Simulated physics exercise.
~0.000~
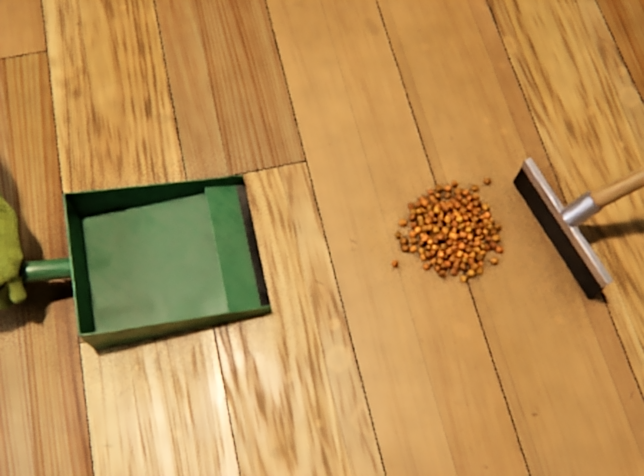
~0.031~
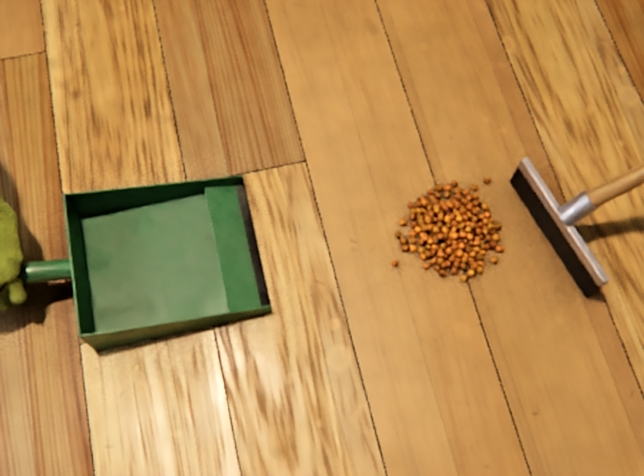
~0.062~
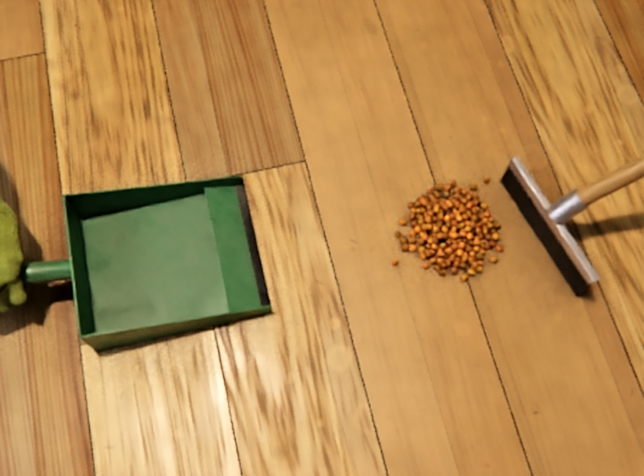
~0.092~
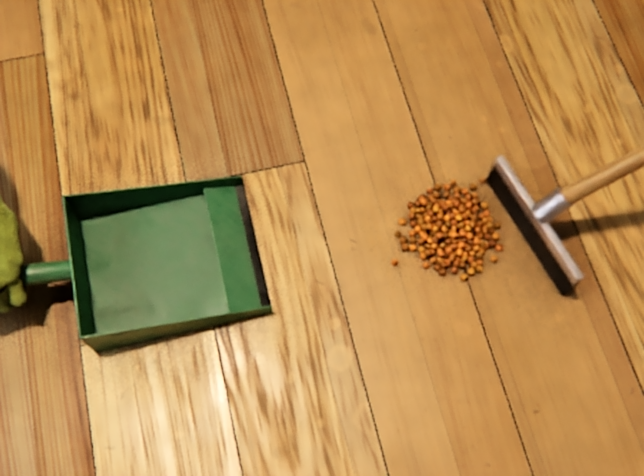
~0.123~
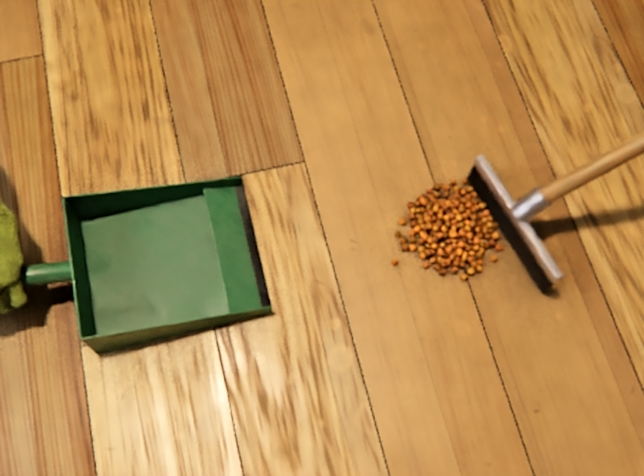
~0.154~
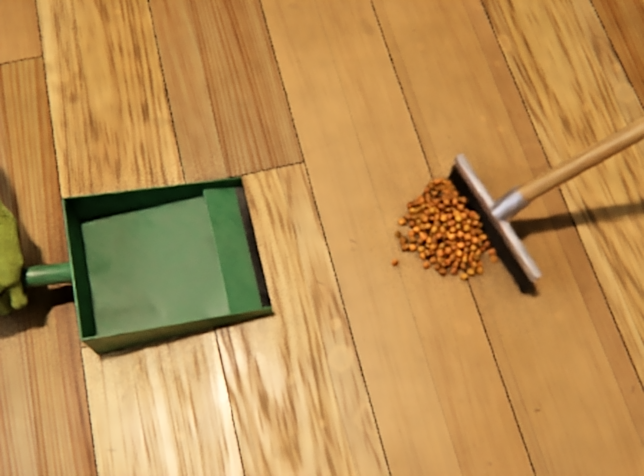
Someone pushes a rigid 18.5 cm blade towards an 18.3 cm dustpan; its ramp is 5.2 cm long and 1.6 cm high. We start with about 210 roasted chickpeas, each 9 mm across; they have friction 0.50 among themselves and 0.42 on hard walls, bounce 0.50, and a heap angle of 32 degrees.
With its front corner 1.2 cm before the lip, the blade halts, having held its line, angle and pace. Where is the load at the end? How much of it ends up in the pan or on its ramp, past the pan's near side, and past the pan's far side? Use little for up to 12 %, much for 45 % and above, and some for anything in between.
Pan: Some; near side: Some; far side: Little.
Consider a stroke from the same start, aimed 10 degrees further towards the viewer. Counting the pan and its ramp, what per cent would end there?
Roughly 30 per cent.
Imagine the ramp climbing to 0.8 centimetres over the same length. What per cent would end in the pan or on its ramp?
I'd put it near 30 per cent, ramp counted.
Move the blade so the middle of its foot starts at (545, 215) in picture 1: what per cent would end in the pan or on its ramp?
Close to 20 in a hundred.
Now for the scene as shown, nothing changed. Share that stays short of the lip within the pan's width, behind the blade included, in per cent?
Share there: About 45 %.
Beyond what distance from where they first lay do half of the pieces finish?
I'd say close to 26 cm.
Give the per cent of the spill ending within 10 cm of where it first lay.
Near 0 per cent.
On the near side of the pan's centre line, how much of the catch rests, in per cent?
Roughly 40 percent.
Then, at 0.33 s, middle of the blade 16 cm from the lip; 0 % over the lip, far side 0 %, near side 20 %.
Then, at 0.44 s, middle of the blade 7 cm from the lip; 0 % over the lip, far side 5 %, near side 25 %.
Then, at 0.69 s, middle of the blade 3 cm from the lip; 25 % over the lip, far side 5 %, near side 30 %.
By 1.1 s all is still; pan 25 %, near side 30 %, far side 5 %, in front of the lip or behind the blade 45 %.
